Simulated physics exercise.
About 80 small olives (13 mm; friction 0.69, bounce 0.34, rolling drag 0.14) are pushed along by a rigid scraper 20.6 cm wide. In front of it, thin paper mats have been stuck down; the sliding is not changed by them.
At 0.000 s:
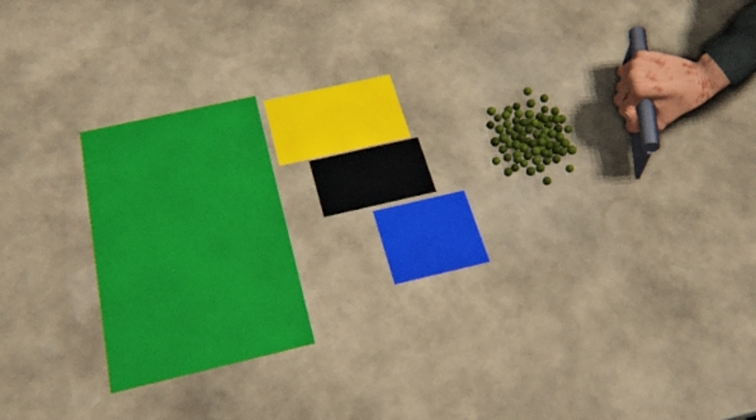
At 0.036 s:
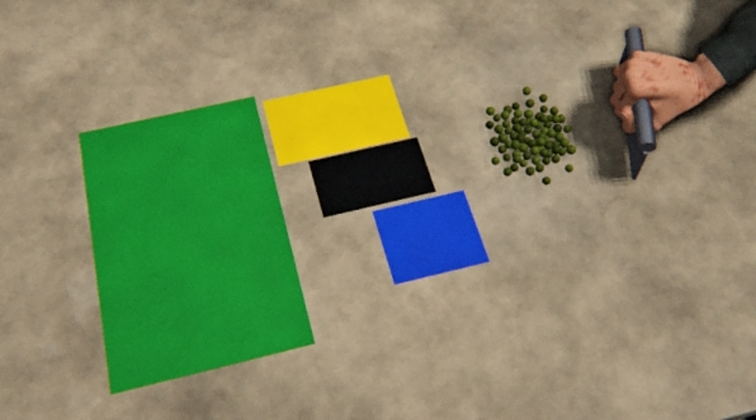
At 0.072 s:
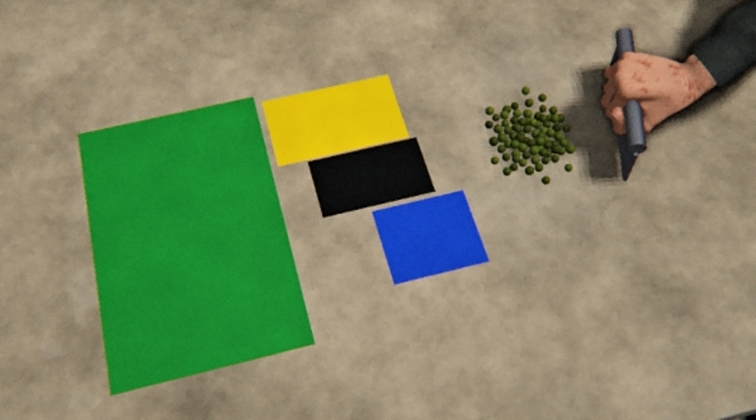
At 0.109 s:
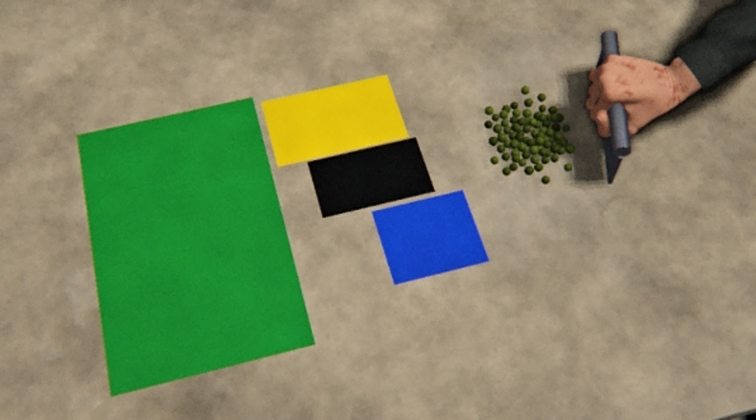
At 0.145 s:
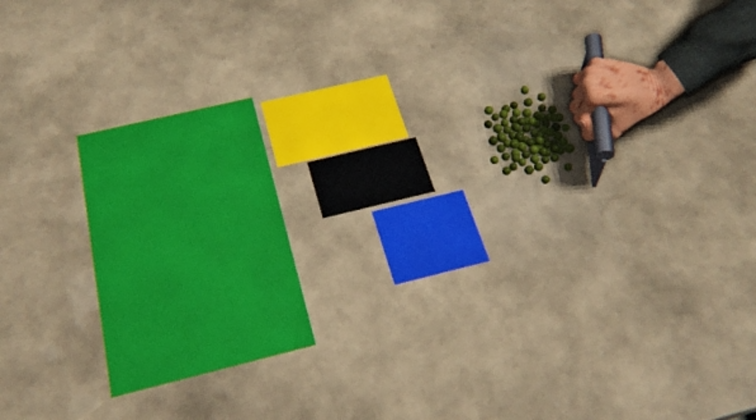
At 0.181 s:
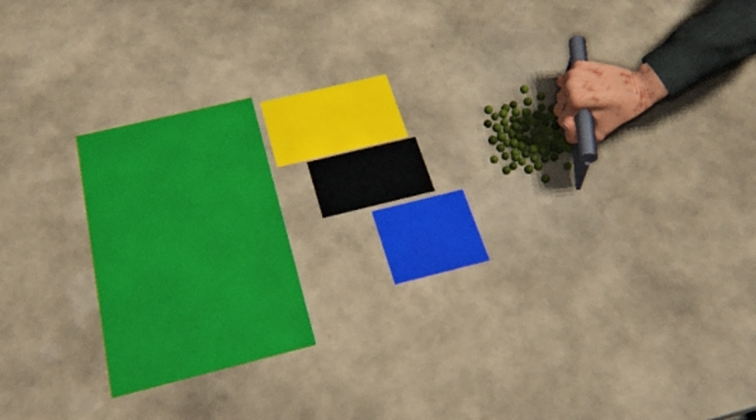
A hand slides a dark scraper left to the edge of some small green olives.
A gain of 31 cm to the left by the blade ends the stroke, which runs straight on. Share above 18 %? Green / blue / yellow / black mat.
Green mat: Not above, blue mat: Not above, yellow mat: Above, black mat: Above.
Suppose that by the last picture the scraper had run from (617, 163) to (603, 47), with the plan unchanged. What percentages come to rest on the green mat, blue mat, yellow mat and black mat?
Green mat: 0; blue mat: 10; yellow mat: 10; black mat: 50.
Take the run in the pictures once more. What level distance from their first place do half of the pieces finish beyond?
Estimate: Close to 22 cm.
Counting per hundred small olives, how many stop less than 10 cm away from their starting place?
About 0 per cent.
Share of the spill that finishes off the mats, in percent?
Roughly 10 per cent.
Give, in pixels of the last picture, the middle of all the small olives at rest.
The centre ends up near (373, 151) in the last picture.
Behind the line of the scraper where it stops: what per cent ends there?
About 0 %.
Then, at 0.39 s, scraper 22 cm from its start, spill 15 cm wide; off the mats 100 %.
After 0.60 s, scraper 31 cm from its start, spill 19 cm wide; blue mat 5 %, black mat 55 %, yellow mat 25 %, off the mats 15 %.
After 0.78 s, scraper 31 cm from its start, spill 21 cm wide; blue mat 5 %, black mat 50 %, yellow mat 35 %, off the mats 10 %.
In the end, at 1.2 s, blue mat 5 %, black mat 50 %, yellow mat 35 %, green mat 0 %, off the mats 10 %.
